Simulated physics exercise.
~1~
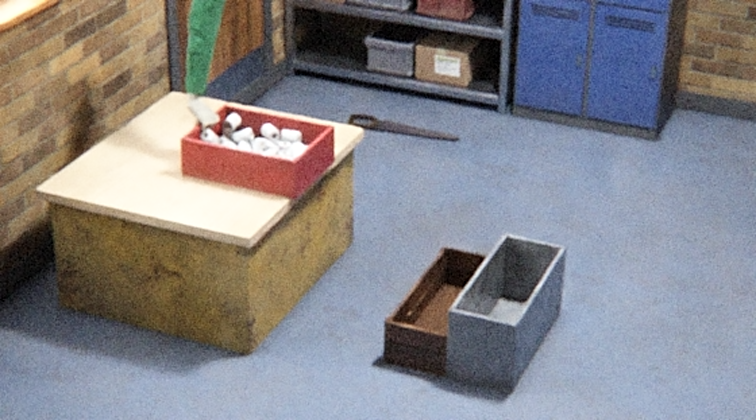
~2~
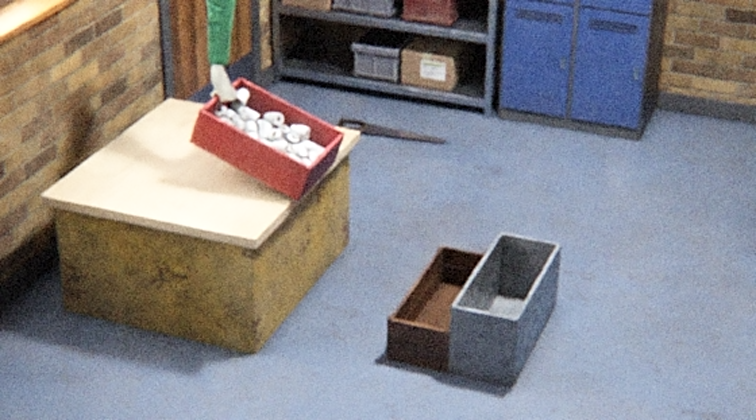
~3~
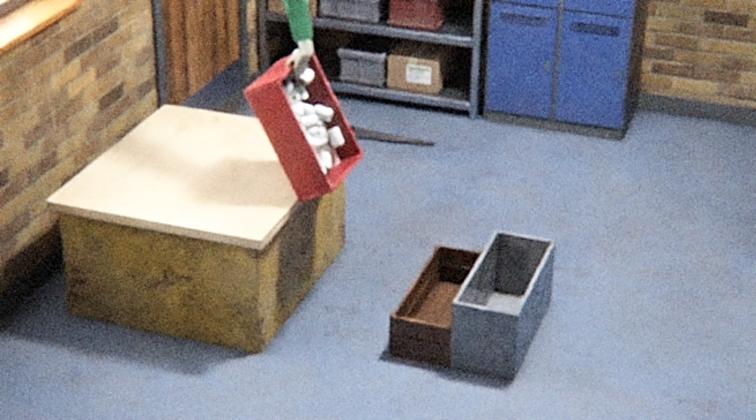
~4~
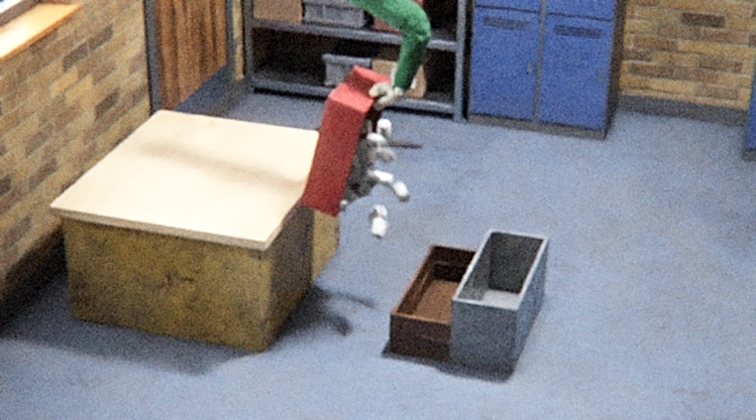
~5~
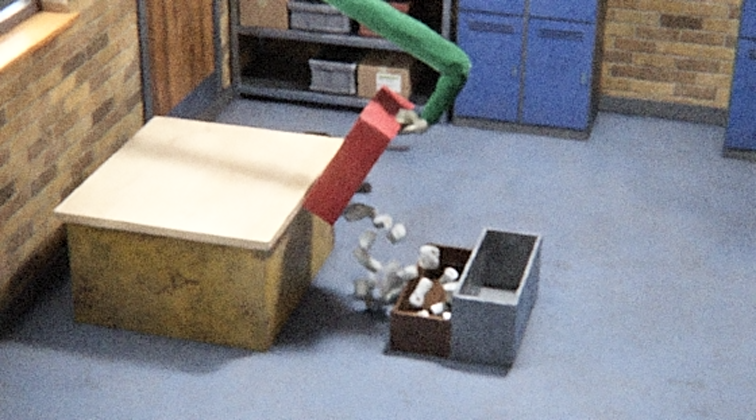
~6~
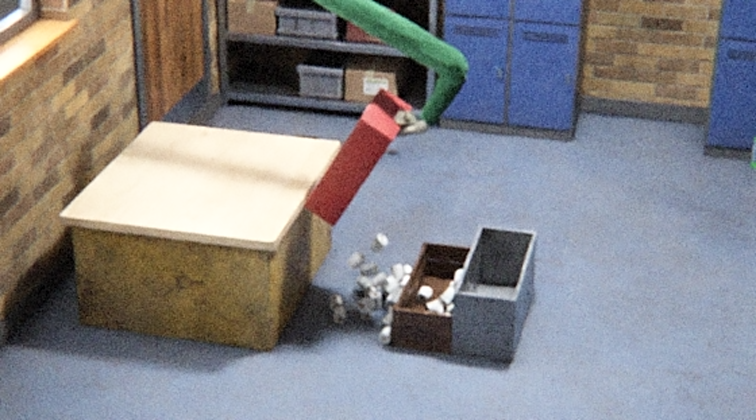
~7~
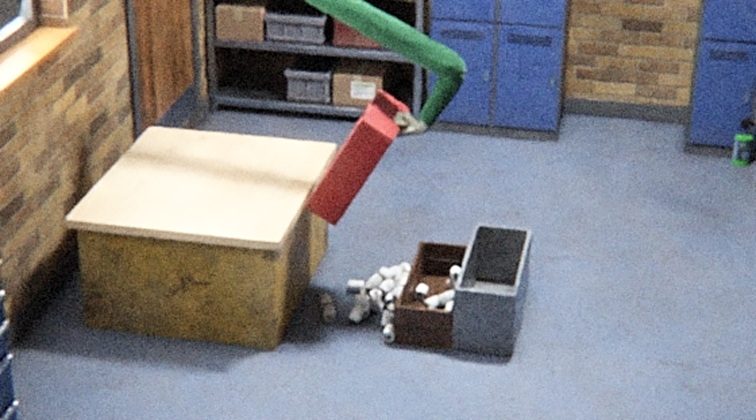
We see a green arm tip a red tote of white rolls over the right edge of a bench, spilling them toward a brown tub and a grey bin; some land in the brown tub, but most end up piled on the floor before it.
